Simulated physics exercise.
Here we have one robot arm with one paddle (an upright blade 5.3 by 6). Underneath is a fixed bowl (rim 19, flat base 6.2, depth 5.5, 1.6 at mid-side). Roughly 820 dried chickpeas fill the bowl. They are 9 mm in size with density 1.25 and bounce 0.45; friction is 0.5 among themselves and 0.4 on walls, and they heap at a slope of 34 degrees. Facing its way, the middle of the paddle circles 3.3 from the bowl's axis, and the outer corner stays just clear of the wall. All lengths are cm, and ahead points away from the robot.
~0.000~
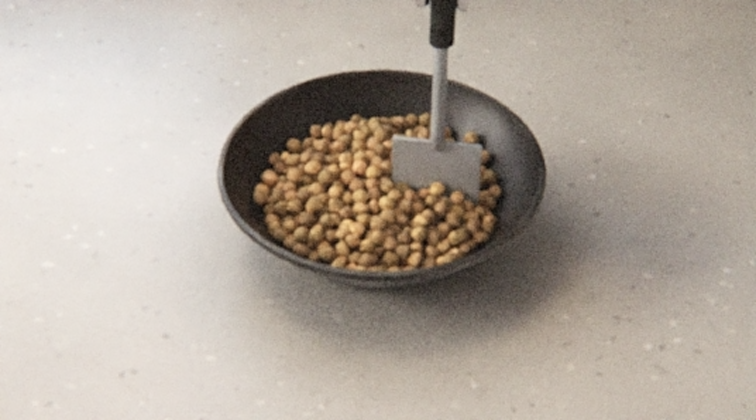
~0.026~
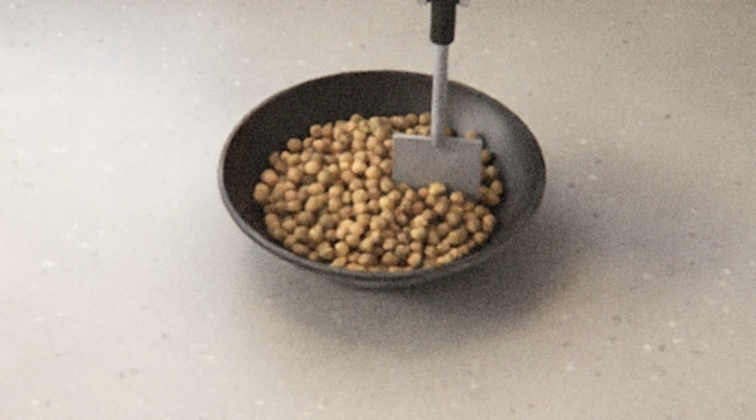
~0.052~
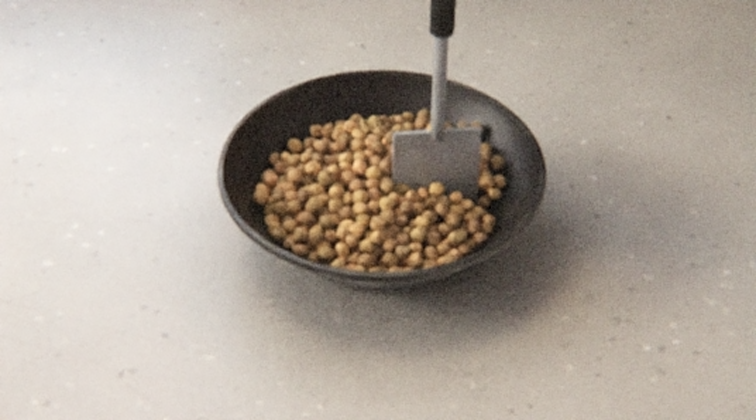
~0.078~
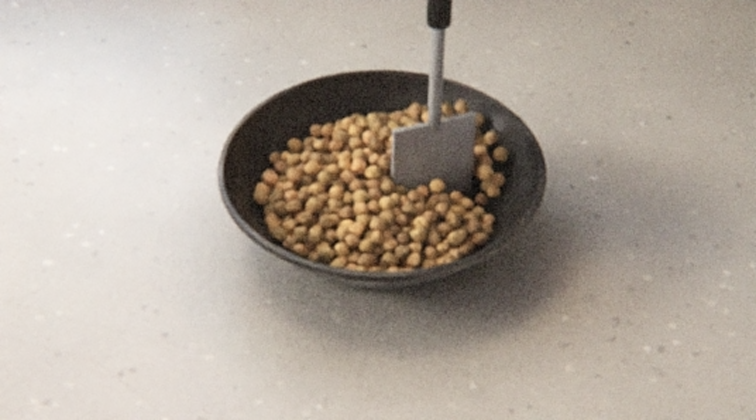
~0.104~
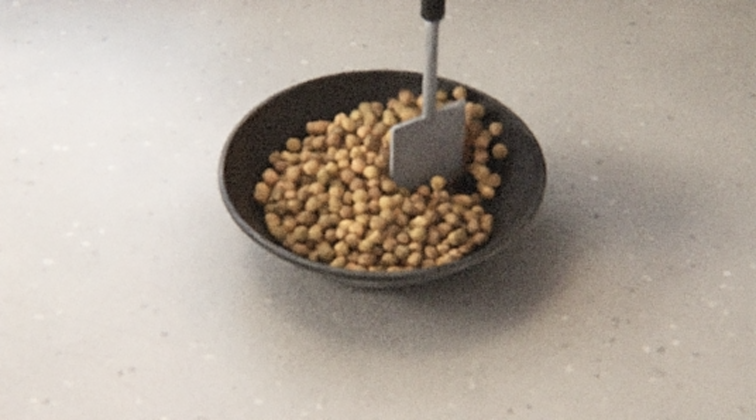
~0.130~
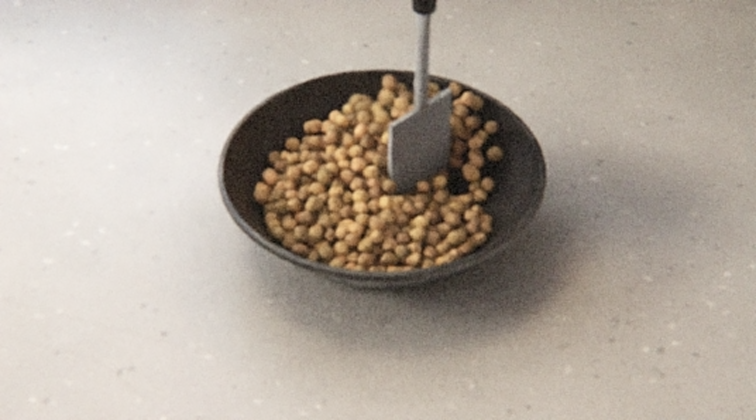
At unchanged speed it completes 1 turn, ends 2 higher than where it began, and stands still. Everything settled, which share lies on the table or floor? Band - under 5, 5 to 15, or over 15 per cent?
Band: 5 to 15 per cent.
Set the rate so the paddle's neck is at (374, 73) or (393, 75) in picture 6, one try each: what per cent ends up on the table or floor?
Some 30 and 20 per cent respectively.
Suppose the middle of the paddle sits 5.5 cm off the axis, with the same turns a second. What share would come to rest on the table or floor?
Close to 0 in a hundred then.
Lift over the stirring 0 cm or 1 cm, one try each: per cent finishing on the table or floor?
Some 15 and some 10 per cent.
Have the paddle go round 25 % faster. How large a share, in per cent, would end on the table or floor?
Estimated share: About 15 per cent.
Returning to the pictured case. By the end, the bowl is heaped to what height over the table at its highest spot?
Around 6.0 cm above the table.
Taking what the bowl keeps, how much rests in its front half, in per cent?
I'd say around 55 per cent.
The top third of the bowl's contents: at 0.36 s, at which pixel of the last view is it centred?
Near (296, 177).
After 0.36 s, 173° round, highest piece 8 above the table; 798 in the bowl, 6 on the table or floor, 14 in flight or on the tool.
After 0.60 s, 291° round, highest piece 8 above the table; 759 in the bowl, 53 on the table or floor, 6 in flight or on the tool.
After 0.91 s, 0° round, highest piece 6 above the table; 752 in the bowl, 66 on the table or floor.
After 1.61 s, 0° round, highest piece 6 above the table; 752 in the bowl, 66 on the table or floor.
At rest, 752 in the bowl, 66 on the table or floor. That is 8 % on the table or floor.
